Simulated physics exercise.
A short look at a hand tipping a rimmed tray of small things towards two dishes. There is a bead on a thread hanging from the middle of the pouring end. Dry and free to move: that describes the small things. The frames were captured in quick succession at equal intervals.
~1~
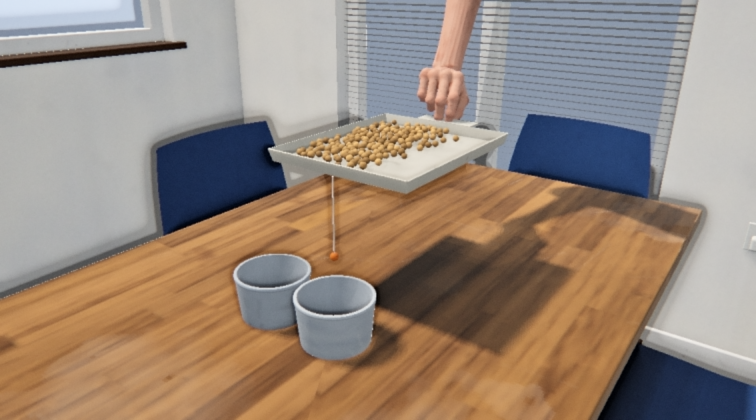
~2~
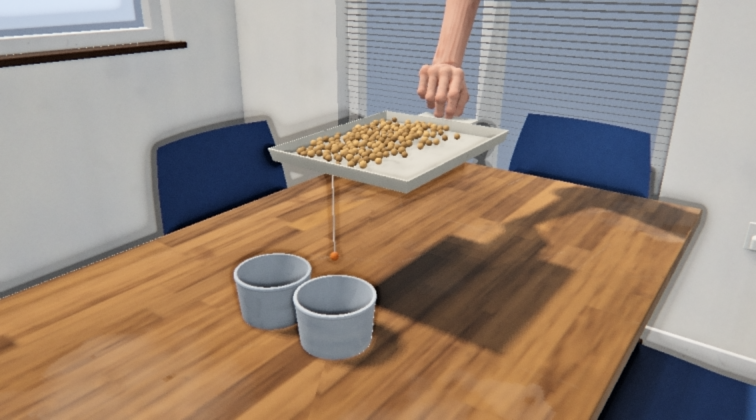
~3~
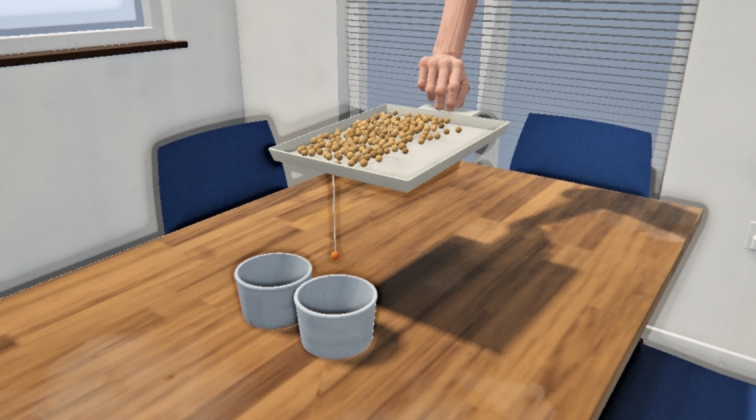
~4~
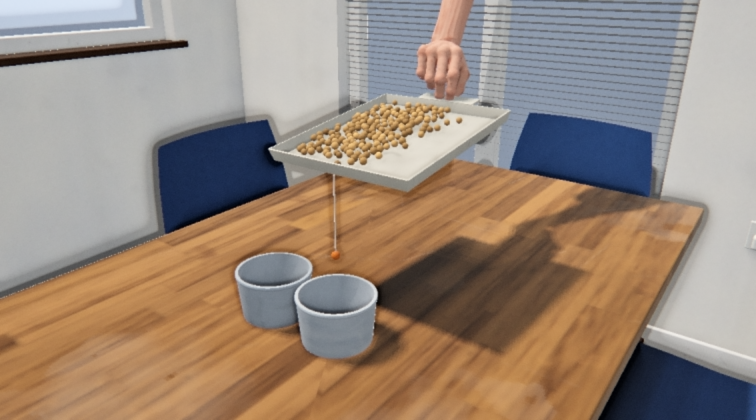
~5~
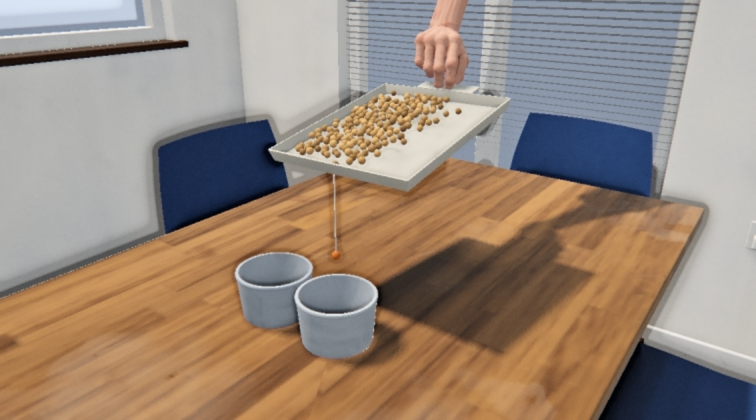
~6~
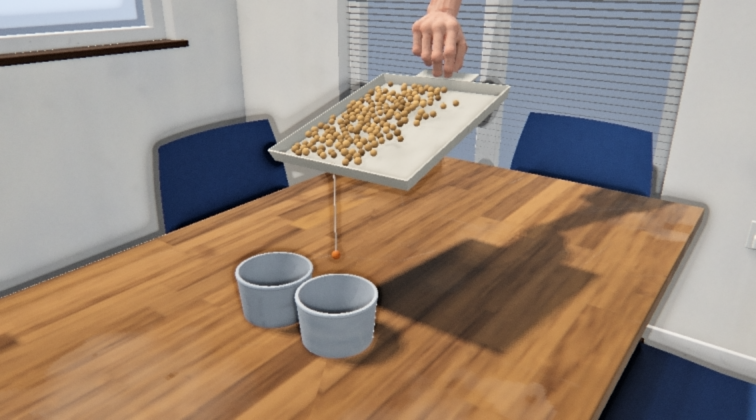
A hand raised the back edge of a pale rimmed tray of small round beads, slowly tilting it towards two grey-blue dishes on a wooden table, and the beads began shifting down towards the lower end.
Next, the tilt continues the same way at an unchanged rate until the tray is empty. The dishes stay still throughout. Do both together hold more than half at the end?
So the dishes mostly succeed at catching it, really.
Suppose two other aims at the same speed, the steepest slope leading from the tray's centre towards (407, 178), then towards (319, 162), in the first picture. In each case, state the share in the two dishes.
Lab note: Try one about 0 %, try two about 40 %.
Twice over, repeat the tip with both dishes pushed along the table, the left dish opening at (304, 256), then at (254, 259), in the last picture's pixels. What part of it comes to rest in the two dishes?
It works out to 30 percent and then 80 percent.
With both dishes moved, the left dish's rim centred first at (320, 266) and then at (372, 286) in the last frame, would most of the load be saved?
Together the dishes get less than a half first, then less than a half.
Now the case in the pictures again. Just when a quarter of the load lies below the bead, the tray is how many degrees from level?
My estimate is some 80 degrees.
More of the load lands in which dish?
I'd say more ends in the left-side one.
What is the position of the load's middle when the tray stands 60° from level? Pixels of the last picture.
Mark it at roughly (314, 153) in the final frame.
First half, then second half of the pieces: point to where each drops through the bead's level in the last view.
Near (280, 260) to start, and near (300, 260) afterwards.
Just after the last frame, tray tipped steeply; the larger part on the tray; just a few in the right dish; about a tenth in the left dish; just a few outside both; just a few in the air.
A moment on, tray tipped right over; just a few on the tray; roughly a quarter in the right dish; roughly half in the left dish; about a tenth outside both; about a tenth in the air.
Further on, tray tipped past a quarter turn; roughly a quarter in the right dish; roughly half in the left dish; about a tenth outside both.
When it is over, tray tipped past a quarter turn; roughly a quarter in the right dish; roughly half in the left dish; about a tenth outside both.
